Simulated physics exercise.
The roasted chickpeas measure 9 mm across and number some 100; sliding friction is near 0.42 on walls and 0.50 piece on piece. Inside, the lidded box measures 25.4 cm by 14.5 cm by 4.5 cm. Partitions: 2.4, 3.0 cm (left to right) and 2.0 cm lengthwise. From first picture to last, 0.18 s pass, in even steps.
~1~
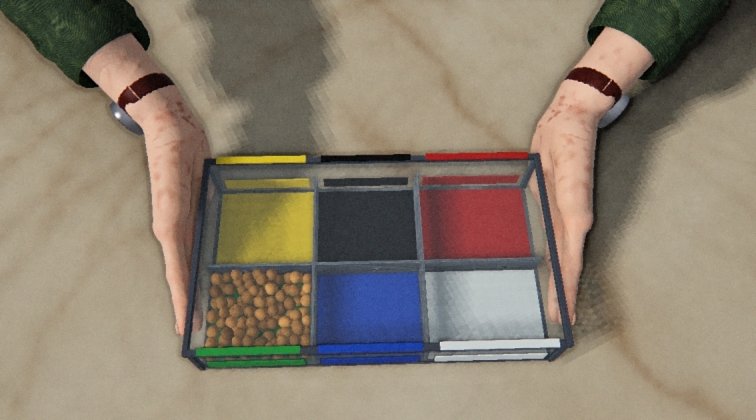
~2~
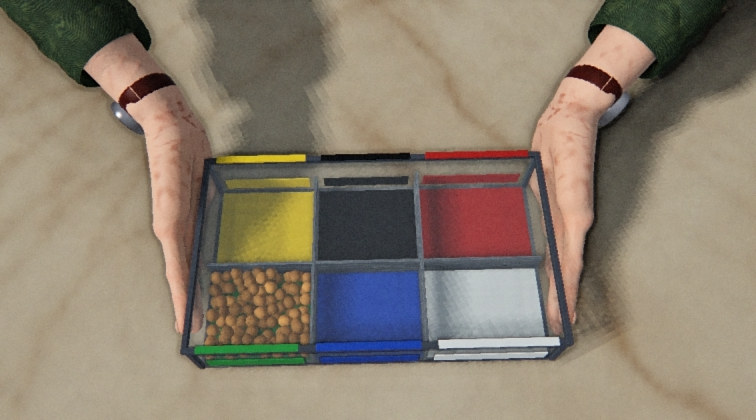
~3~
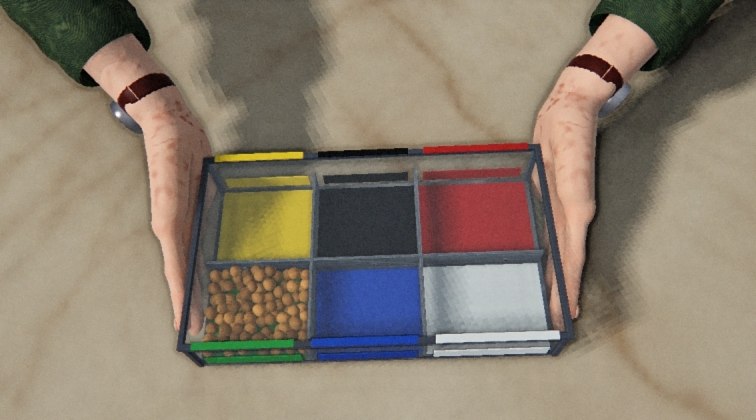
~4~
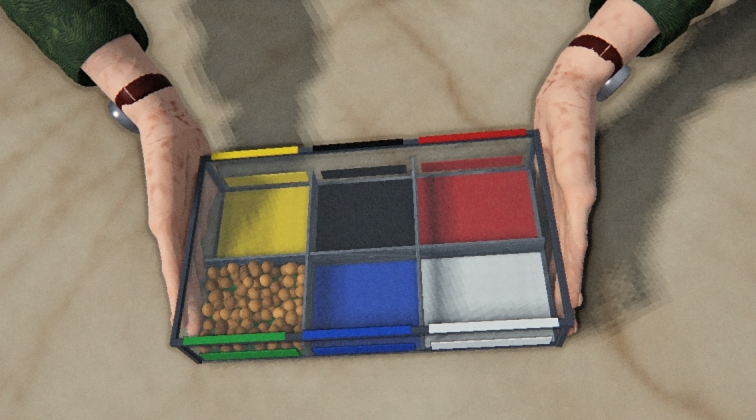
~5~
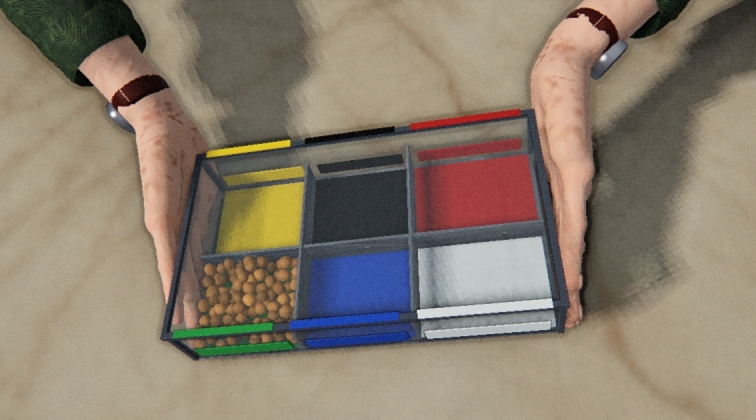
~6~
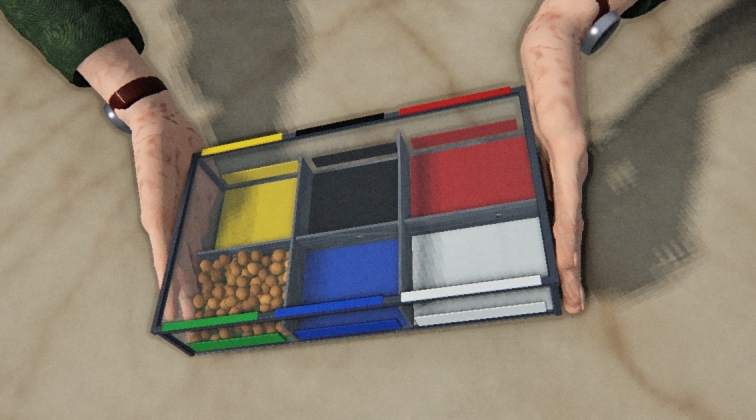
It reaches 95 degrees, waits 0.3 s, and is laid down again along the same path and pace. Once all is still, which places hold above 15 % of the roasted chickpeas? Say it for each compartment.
Red no, blue no, green yes, yellow yes, white no, black no.
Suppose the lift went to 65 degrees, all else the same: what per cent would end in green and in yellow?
Then: Green 90; yellow 10.
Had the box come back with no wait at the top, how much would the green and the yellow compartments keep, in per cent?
In that case green 75, yellow 30.
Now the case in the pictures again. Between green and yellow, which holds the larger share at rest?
It is the green one.
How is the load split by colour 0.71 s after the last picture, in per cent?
Red 0, blue 0, green 80, yellow 20, white 0, black 0.
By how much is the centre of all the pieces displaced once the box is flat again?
Some 3.0 cm.
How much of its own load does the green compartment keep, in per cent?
About 80 per cent.
Then, 0.71 s after the last picture, tilt 95 degrees; green 80 %, yellow 20 %.
Then, 1.19 s after the last picture, tilt 52 degrees; green 75 %, yellow 25 %.
Then, 1.73 s after the last picture, tilt 0 degrees; green 75 %, yellow 25 %.
In the end, red 0 %, blue 0 %, green 75 %, yellow 25 %, white 0 %, black 0 %.
